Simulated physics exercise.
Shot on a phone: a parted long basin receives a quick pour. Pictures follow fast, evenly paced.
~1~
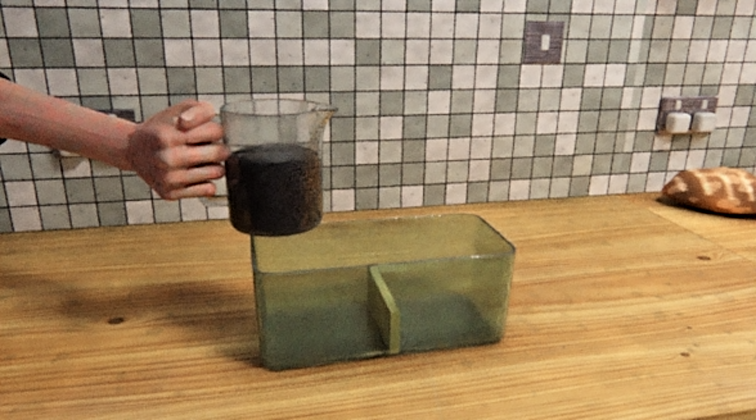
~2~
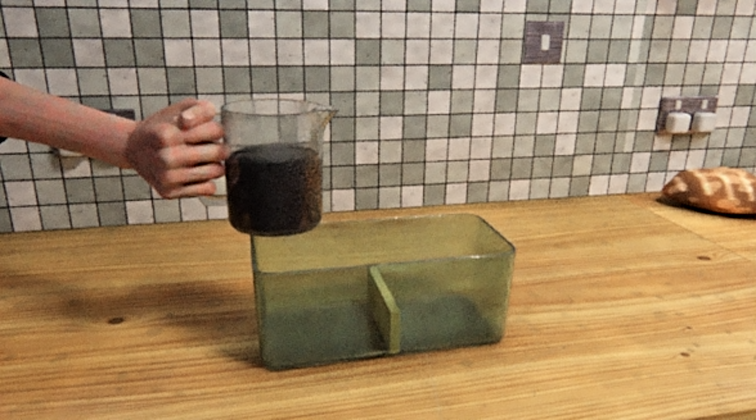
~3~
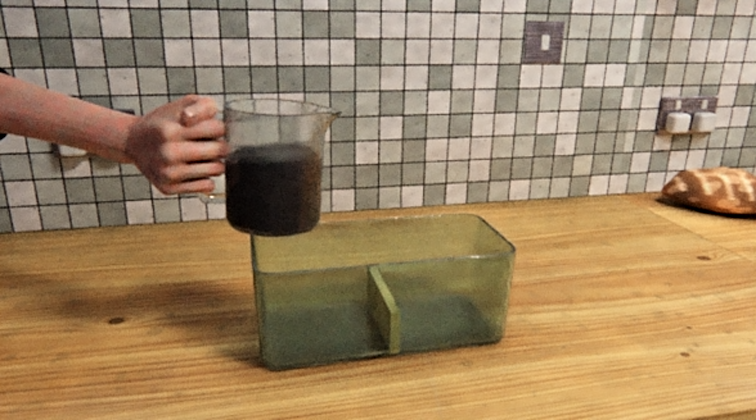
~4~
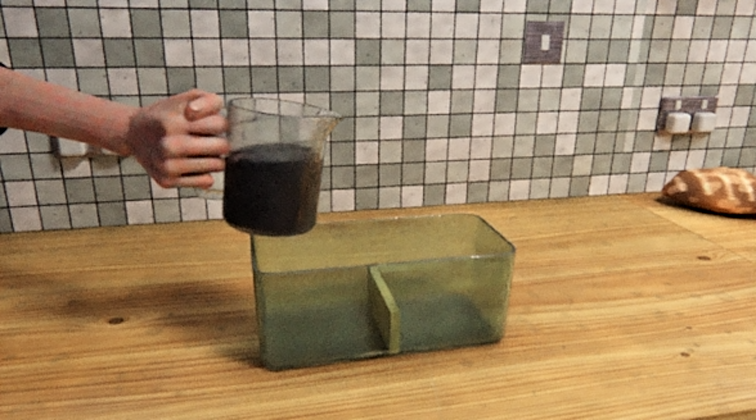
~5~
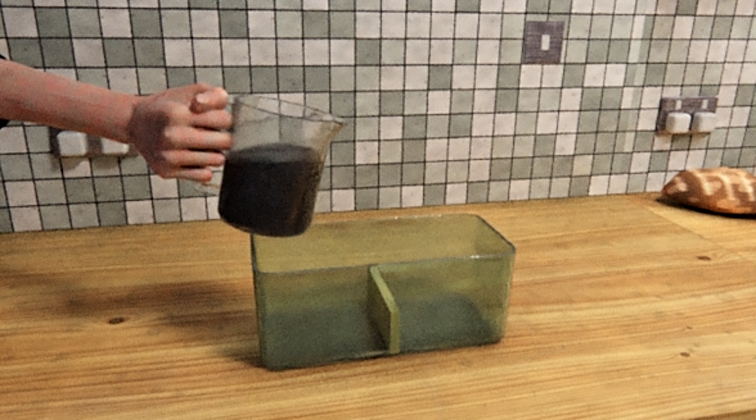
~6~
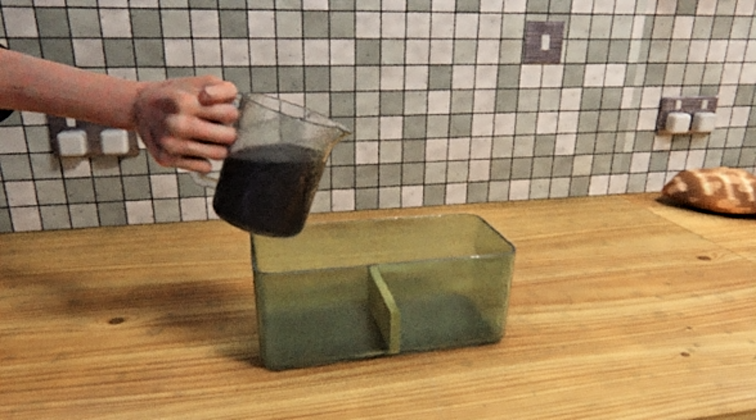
The clip opens with a hand holding a clear jug of dark liquid upright above a greenish, see-through basin with a divider, on a wooden counter. The jug barely moves at first, then the hand gradually tilts it to the right, its spout dipping slightly while the liquid stays inside.
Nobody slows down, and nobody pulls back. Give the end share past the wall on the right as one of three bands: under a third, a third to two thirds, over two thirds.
The end share is a third to two thirds.
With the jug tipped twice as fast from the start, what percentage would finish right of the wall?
About 45 per cent would end up there.
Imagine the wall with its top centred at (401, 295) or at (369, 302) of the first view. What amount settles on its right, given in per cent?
Note - case one near 15 %, case two near 85 %.
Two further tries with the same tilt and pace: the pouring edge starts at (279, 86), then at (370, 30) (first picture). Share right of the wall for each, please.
First try 5 %, second try 90 %.
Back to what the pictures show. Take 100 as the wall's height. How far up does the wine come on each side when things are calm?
30 per cent left, 30 per cent right.
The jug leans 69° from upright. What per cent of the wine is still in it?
Near 95 percent is still in there.
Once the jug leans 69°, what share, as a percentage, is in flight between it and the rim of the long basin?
5 %.
A moment on, the jug is tipped part way and 93 per cent is still to pour, 1 is left of the wall and 0 right of it.
Next, the jug is tipped on its side and 44 per cent is still to pour, 11 is left of the wall and 31 right of it.
Then the jug is tipped on its side and 11 per cent is still to pour, 34 is left of the wall and 51 right of it.
Later the jug is tipped on its side and 2 per cent is still to pour, 45 is left of the wall and 52 right of it.
In the end 48 per cent lies left of the wall, 52 right of it and 1 outside.
